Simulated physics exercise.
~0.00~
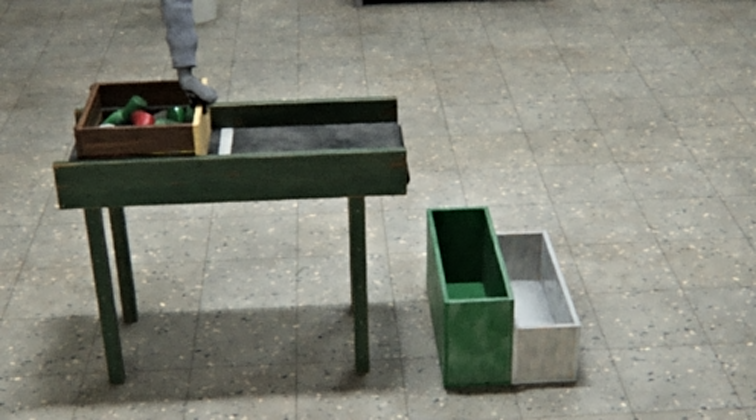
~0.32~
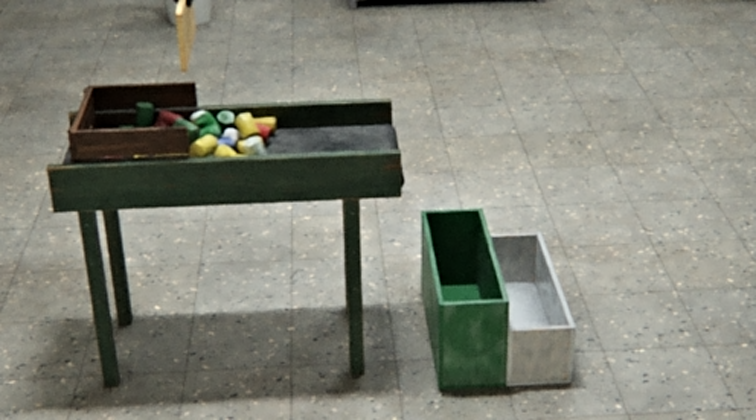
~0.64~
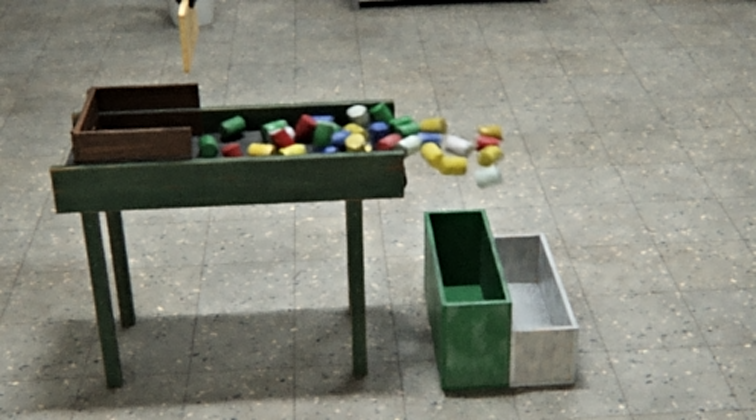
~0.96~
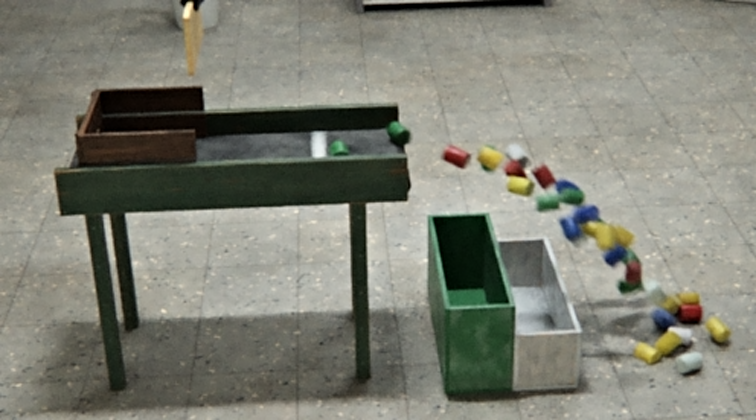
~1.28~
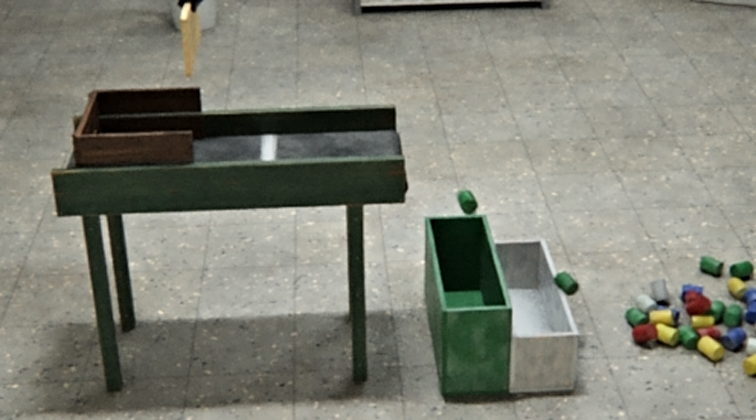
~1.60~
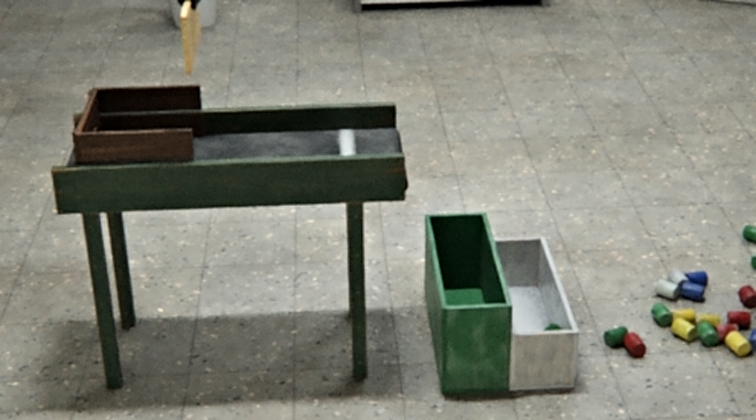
A gloved hand in a grey sleeve grips the wooden gate of a brown pen on the left end of a dark green conveyor, seen from slightly above on a speckled tiled floor. A tall green tote and a lower white tote stand to the right. The gate lifts, and red, yellow, green, blue and white jars ride the black belt rightward. They spill off the end in a stream, flying over both totes and scattering on the floor beyond. The last green jars fall shorter, and one ends in the white tote, while the green tote stays empty.
